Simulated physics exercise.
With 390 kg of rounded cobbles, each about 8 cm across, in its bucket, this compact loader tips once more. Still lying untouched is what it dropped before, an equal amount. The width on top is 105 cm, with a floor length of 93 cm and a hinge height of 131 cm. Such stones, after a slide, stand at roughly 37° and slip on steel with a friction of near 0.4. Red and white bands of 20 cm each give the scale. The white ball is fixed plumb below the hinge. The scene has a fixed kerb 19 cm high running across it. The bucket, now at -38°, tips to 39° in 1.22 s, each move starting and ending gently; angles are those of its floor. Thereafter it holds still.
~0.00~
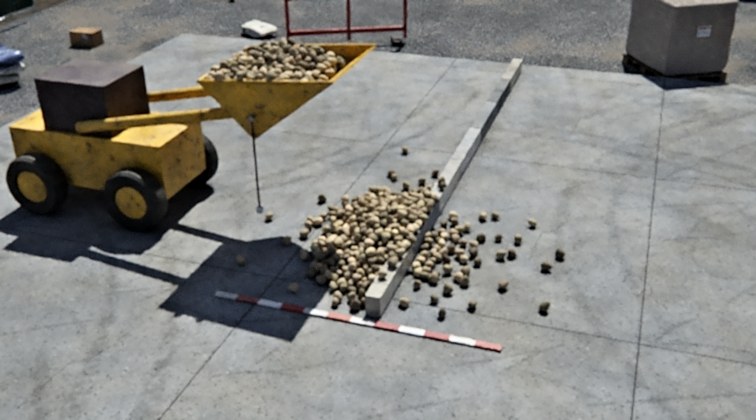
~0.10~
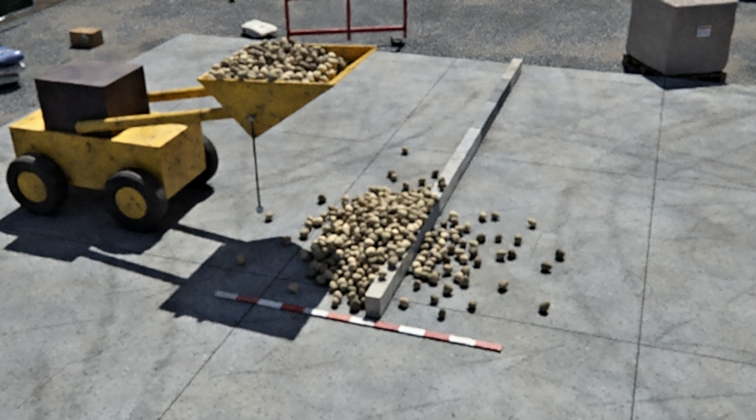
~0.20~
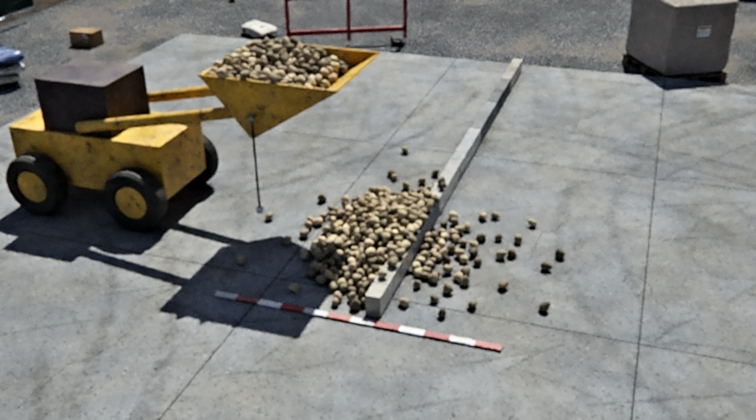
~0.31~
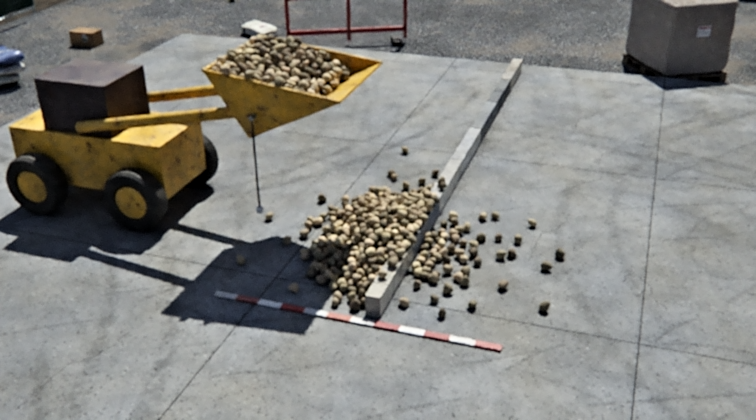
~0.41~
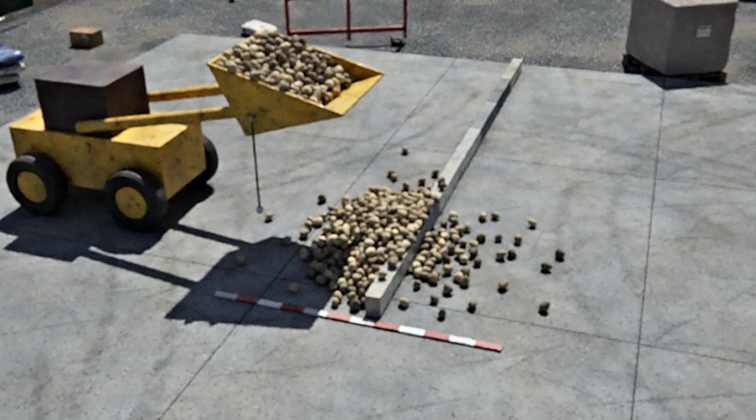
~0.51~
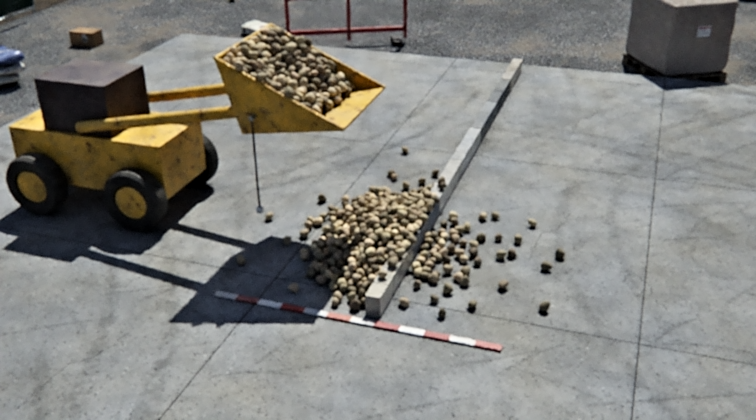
At first, a small yellow loader stands at the left with its bucket heaped with rounded stones, near a pile lying across a pale kerb on concrete. Then the bucket gradually tilts forward, its back rising and the stones shifting inside, while the loader and the pile stay still.
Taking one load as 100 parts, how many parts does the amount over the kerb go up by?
17 parts.
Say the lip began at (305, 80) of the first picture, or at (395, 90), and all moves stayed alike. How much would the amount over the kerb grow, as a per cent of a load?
Some 0 percent, and then 100 percent.
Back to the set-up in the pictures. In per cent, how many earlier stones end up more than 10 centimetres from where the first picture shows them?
15 per cent.
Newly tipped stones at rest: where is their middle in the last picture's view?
In the last view, about pixel (374, 222).
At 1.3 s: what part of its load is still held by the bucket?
Near 55 per cent of the load is held.
After 0.9 s the floor is at 27°; in per cent of one load, 99 in the bucket, 91 on this side of the kerb, 11 over the kerb; the foremost stones are at (527, 259).
After 1.3 s the floor is at 39°; in per cent of one load, 53 in the bucket, 138 on this side of the kerb, 11 over the kerb; the foremost stones are at (527, 259).
After 1.7 s the floor is at 39°; in per cent of one load, 10 in the bucket, 174 on this side of the kerb, 16 over the kerb; the foremost stones are at (527, 259).
After 4.2 s the floor is at 39°; in per cent of one load, 0 in the bucket, 173 on this side of the kerb, 27 over the kerb; the foremost stones are at (550, 257). Net gain over the kerb, 17.
